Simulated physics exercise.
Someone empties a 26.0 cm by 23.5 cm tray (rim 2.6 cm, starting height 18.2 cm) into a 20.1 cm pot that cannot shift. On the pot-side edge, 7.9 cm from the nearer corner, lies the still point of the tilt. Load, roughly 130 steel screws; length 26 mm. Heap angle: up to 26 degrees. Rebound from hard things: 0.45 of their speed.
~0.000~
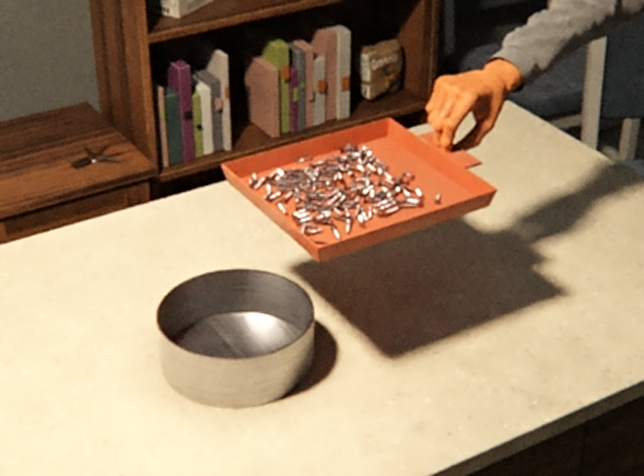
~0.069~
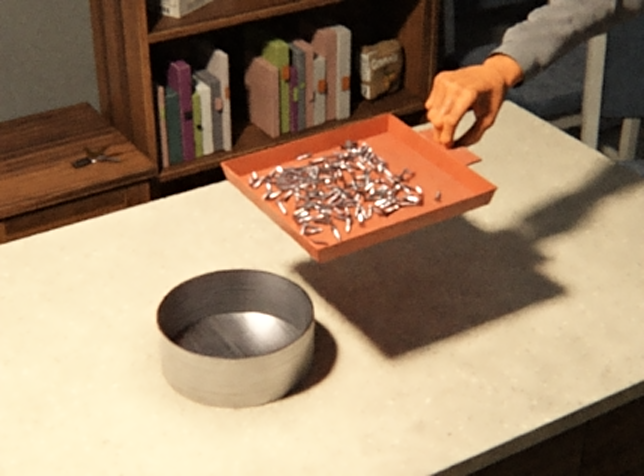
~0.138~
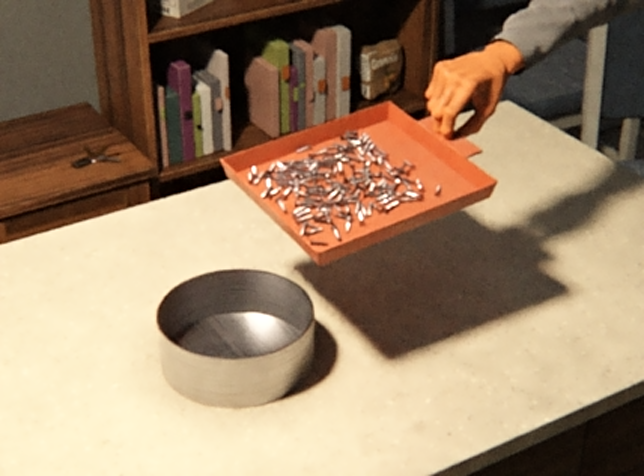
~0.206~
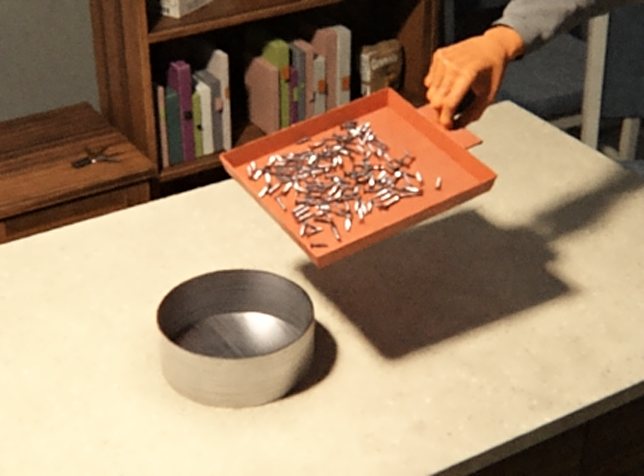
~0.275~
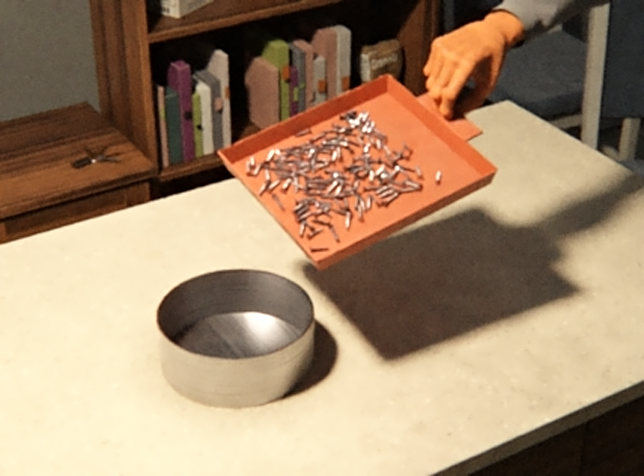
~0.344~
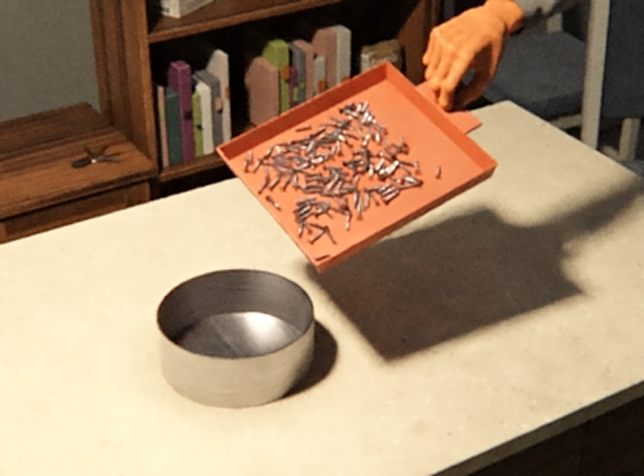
An orange-gloved hand held an orange tray of small metal screws above a pale table, near a round metal pot, and steadily tilted it, raising the handle side while the screws stayed scattered inside.
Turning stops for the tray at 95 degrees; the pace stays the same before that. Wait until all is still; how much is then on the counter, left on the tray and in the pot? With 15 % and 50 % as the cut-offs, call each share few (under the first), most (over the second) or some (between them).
My estimate: Counter: Most, tray: Few, pot: Some.
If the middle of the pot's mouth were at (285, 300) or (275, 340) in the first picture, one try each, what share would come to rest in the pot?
Estimates: 85 % and 100 %, in that order.
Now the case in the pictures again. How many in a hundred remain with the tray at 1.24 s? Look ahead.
Estimate: About 75 percent.
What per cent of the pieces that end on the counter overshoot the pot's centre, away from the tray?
Roughly 10 percent of the spill.
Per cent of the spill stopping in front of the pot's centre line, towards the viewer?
Roughly 100 per cent.
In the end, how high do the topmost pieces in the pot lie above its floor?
I'd say near 1.0 centimetres.
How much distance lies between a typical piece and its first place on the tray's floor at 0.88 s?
Around 12 centimetres.
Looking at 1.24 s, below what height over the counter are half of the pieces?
Roughly 16 centimetres.
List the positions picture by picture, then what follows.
The first frame shows tray tilt 0 degrees, front corners at (320, 244) and (491, 189); middle of the pieces at (335, 189); pot at (235, 311).
The second frame shows tray tilt 1 degrees, front corners at (320, 245) and (491, 186); middle of the pieces at (335, 187).
The third frame shows tray tilt 5 degrees, front corners at (319, 248) and (491, 181), lowest corner left front; middle of the pieces at (335, 182).
The fourth frame shows tray tilt 10 degrees, front corners at (319, 252) and (491, 174), lowest corner left front; middle of the pieces at (335, 177).
The fifth frame shows tray tilt 14 degrees, front corners at (319, 256) and (491, 168), lowest corner left front; middle of the pieces at (334, 172).
The sixth frame shows tray tilt 19 degrees, front corners at (318, 259) and (491, 163), lowest corner left front; middle of the pieces at (333, 167); pot at (235, 311). The tray's pace is about 65 degrees a second.
Then, at 0.88 s, tilt 55 degrees; the tray holds 100 %, the pot 0 %.
After 1.24 s, tilt 79 degrees; the tray holds 75 %, the pot 5 %.
Then, at 1.69 s, tilt 95 degrees; the tray holds 5 %, the pot 25 %.
By 2.4 s all is still; counter 75 %, tray 0 %, pot 25 %.
